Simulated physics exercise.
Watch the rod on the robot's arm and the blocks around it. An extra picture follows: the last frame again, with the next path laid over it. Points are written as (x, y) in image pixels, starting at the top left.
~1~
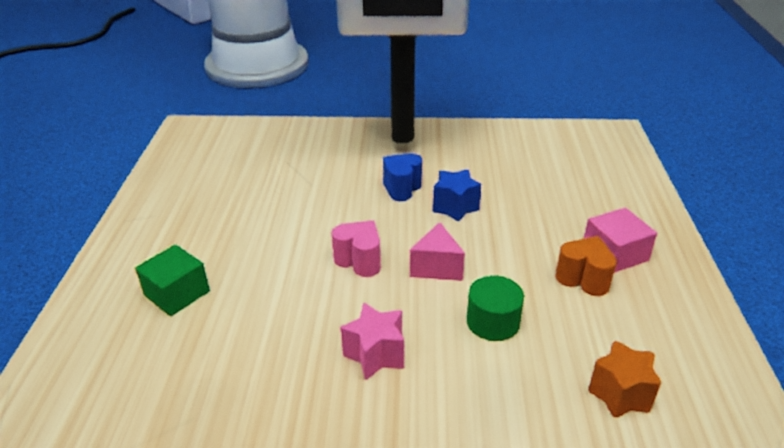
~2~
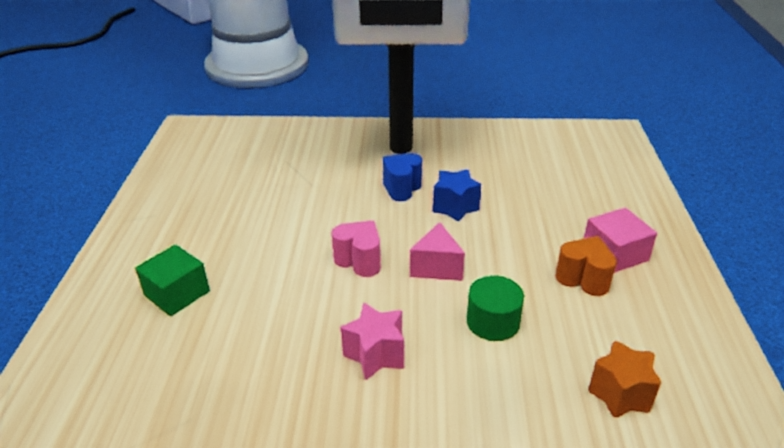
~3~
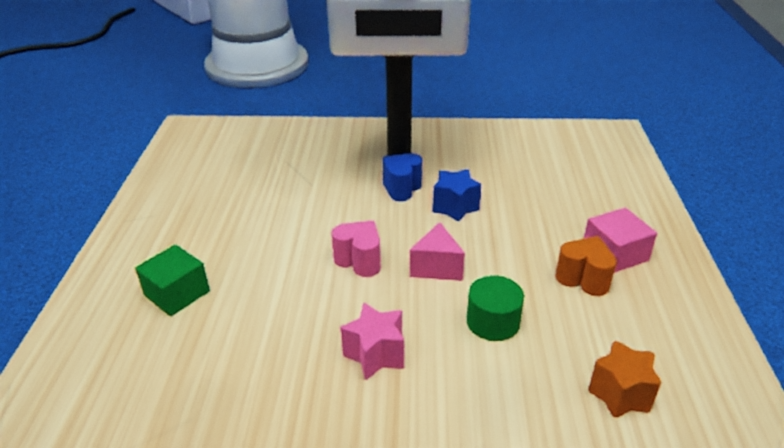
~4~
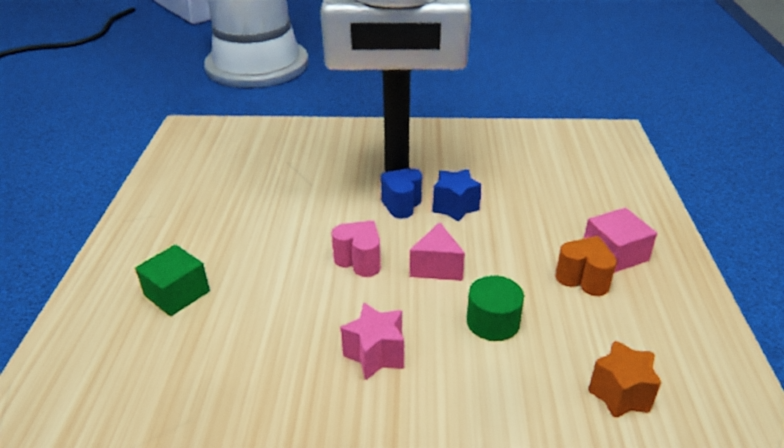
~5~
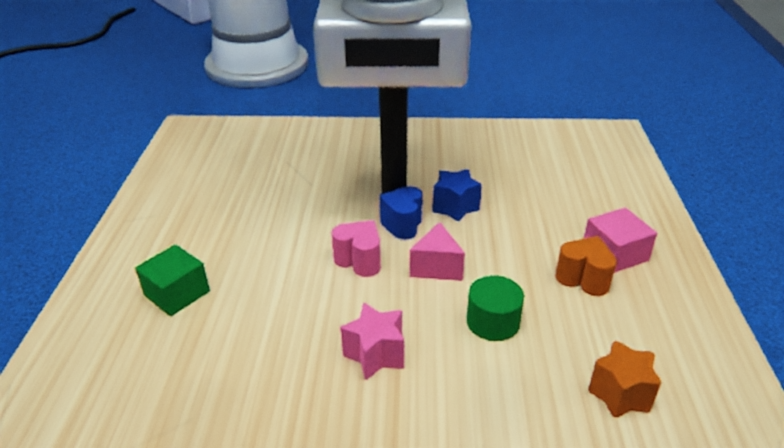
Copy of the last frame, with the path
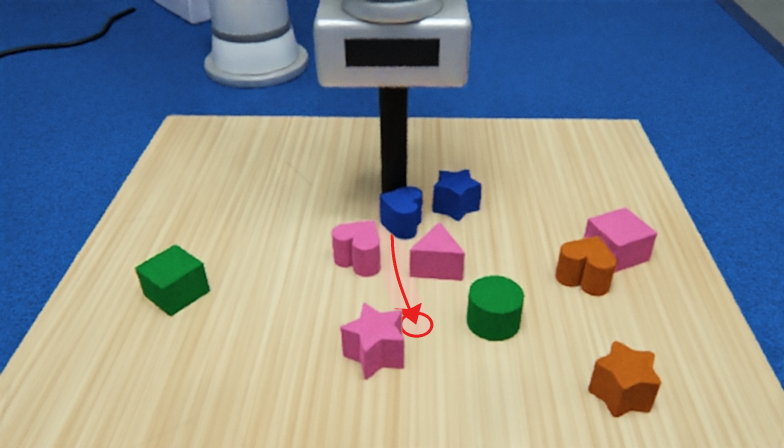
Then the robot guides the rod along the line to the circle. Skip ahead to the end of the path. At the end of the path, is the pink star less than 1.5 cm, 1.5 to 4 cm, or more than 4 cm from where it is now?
The displacement of the pink star is below 1.5 cm.
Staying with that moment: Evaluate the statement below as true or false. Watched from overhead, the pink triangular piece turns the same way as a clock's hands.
That is false.
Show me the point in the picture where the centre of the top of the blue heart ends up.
Somewhere near (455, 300).
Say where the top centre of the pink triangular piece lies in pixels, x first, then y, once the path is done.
Located at (458, 253).
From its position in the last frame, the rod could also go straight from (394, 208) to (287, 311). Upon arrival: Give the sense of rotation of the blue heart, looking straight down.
It rotates counterclockwise.
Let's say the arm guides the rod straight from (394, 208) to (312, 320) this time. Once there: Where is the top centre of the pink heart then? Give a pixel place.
At roughly (317, 319).
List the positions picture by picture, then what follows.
In the first picture, rod tip (403, 138); block tops, pink star (375, 325); blue heart (402, 163); pink triangular piece (438, 241); green round block (497, 293).
In the second picture, rod (401, 148); blocks unchanged.
In the third picture, rod (399, 161); blocks unchanged.
In the fourth picture, rod (397, 177); blue heart (402, 179).
In the fifth picture, rod (394, 195); pink star (375, 325); blue heart (403, 198); pink triangular piece (438, 241); green round block (497, 293).
Path on the board, from (394, 208) by way of (394, 261) to (416, 324).
The first path, step by step. One third of the way, rod (392, 230); blue heart (412, 232), turned 20° anticlockwise; pink triangular piece (446, 247), turned 15° anticlockwise.
Two thirds of the way, rod (399, 268); blue heart (424, 270), turned 25° anticlockwise; pink triangular piece (456, 253), turned 40° anticlockwise.
At the end, rod (416, 311); pink star in place; blue heart (455, 300), turned 65° anticlockwise; pink triangular piece (458, 253), turned 50° anticlockwise; green round block (510, 296).
